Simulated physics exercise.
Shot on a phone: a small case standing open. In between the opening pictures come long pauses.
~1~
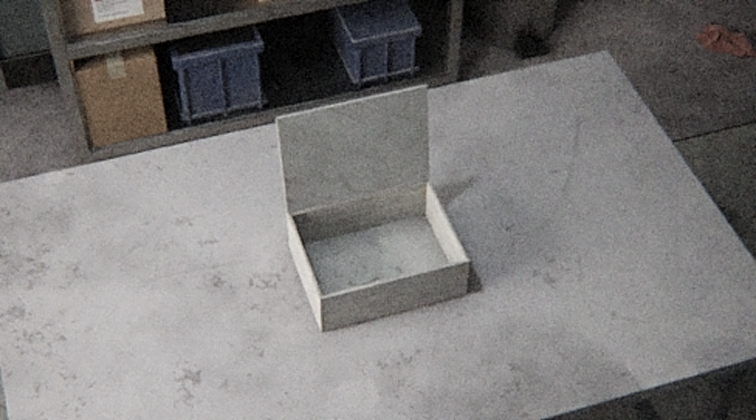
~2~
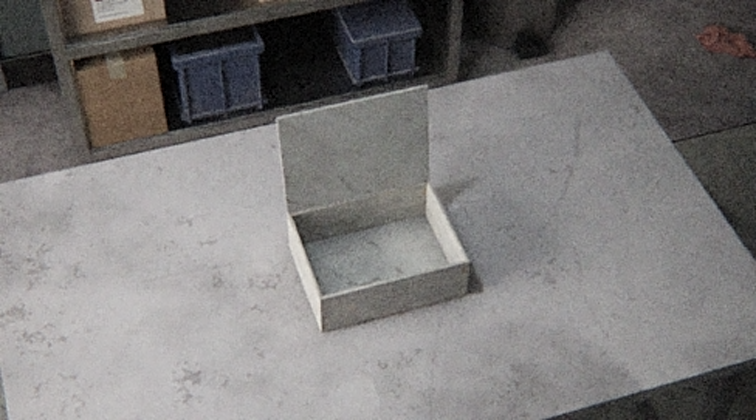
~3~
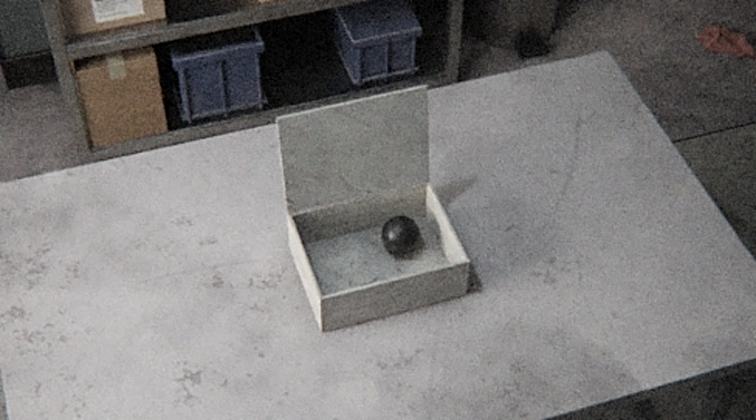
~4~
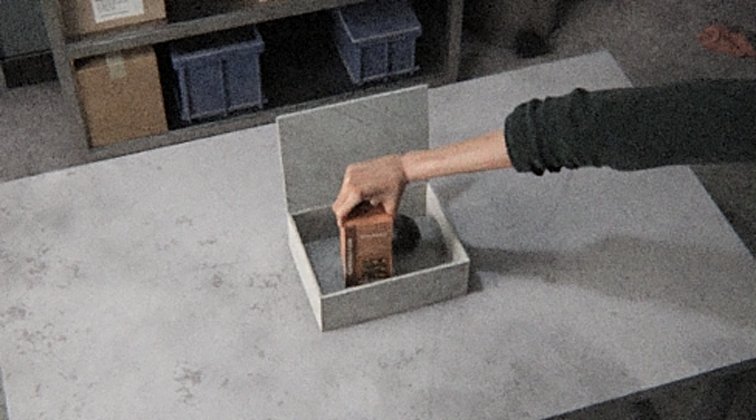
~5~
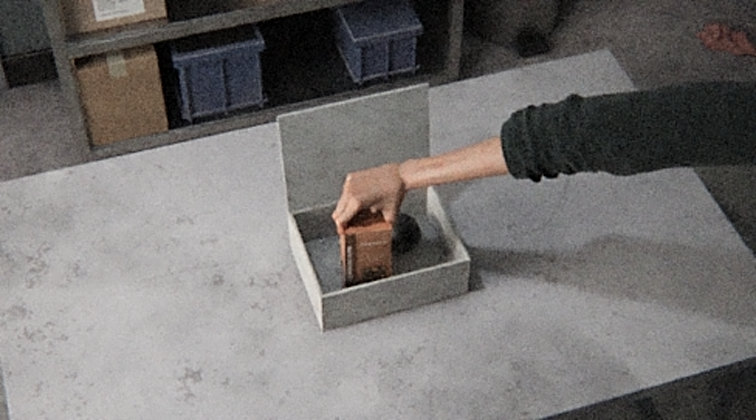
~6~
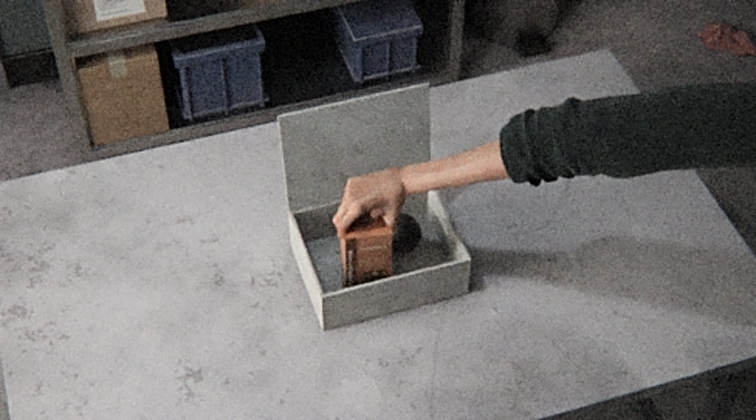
The video shows an open, empty case on a table; a black ball appears inside it, then a hand reaching from the right holds an orange packet beside the ball and lowers it slightly within the case.
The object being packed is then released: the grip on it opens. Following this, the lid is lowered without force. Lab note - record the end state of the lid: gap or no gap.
The lid will stay lifted.
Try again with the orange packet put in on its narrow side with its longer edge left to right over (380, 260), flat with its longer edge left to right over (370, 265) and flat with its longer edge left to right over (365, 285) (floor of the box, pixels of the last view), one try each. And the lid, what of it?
Attempt one, it settles down; attempt two, it settles down; attempt three, it settles down.
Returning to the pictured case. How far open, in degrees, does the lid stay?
It comes to about 35°.
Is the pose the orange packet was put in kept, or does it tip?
Well, it stays just as set.
Then, 1.10 s after the last picture, lid starting down.
Then, 1.60 s after the last picture, lid 58° above the rim.
Then, 1.80 s after the last picture, lid 40° above the rim.
Then, 4.00 s after the last picture, lid 37° above the rim.
At rest, lid 36° above the rim; both in place. Seen from the same camera at the end, orange packet near (366, 256).
